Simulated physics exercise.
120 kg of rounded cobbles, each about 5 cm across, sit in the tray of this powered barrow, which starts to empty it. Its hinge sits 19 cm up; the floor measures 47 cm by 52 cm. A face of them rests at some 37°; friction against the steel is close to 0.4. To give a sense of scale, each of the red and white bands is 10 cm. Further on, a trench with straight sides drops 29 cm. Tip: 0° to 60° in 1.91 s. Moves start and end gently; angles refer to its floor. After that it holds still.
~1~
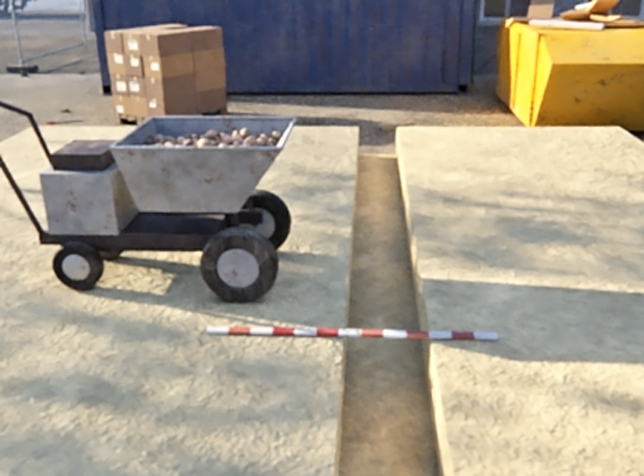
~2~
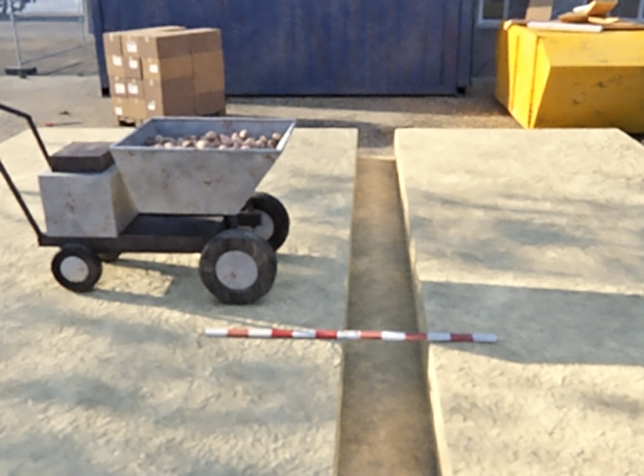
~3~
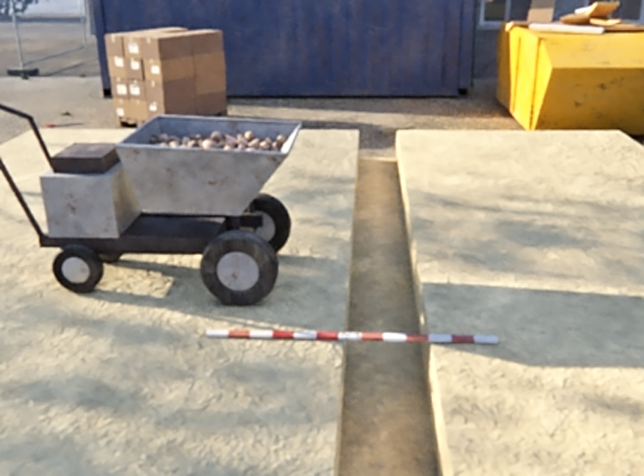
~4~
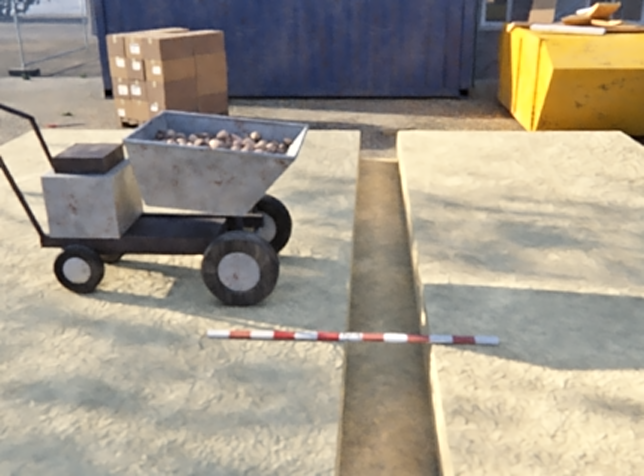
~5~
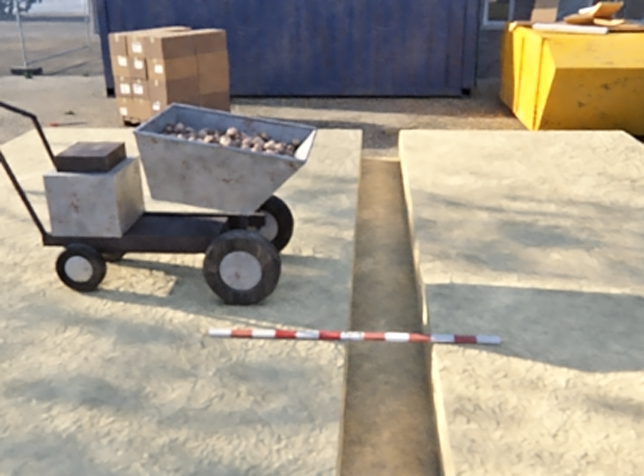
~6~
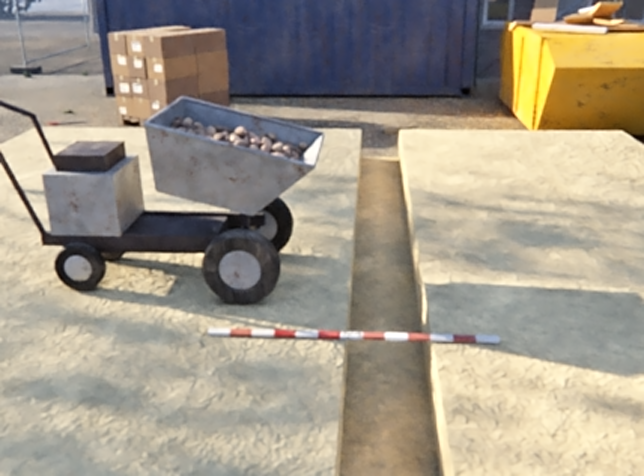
In the video, a small wheeled barrow with a grey tray of rounded stones stands left of a straight trench crossed by a red and white banded pole, and its tray gradually tilts, the back rising toward the right.
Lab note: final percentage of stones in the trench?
Approx. 58 %.
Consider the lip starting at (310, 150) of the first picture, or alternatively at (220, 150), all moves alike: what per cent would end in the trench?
The first gives about 35 percent and the second about 45 percent.
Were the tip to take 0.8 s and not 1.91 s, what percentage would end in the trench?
Roughly 45 per cent.
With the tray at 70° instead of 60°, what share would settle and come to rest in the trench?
It comes out at about 95 percent.
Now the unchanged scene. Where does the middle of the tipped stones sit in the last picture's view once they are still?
I'd point somewhere around (394, 319).
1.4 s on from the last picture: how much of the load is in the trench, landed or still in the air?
Some 15 per cent of the load by that point.
Then, 0.8 s after the last picture the floor is at 51°, 100 % in the tray; the foremost stones are at (348, 200).
Then, 1.4 s after the last picture the floor is at 60°, 85 % in the tray, 15 % in the trench; the foremost stones are at (419, 306).
Then, 1.8 s after the last picture the floor is at 60°, 65 % in the tray, 32 % in the trench, 3 % past the trench; the foremost stones are at (471, 290).
Then, 3.7 s after the last picture the floor is at 60°, 38 % in the tray, 58 % in the trench, 4 % past the trench; the foremost stones are at (500, 292).
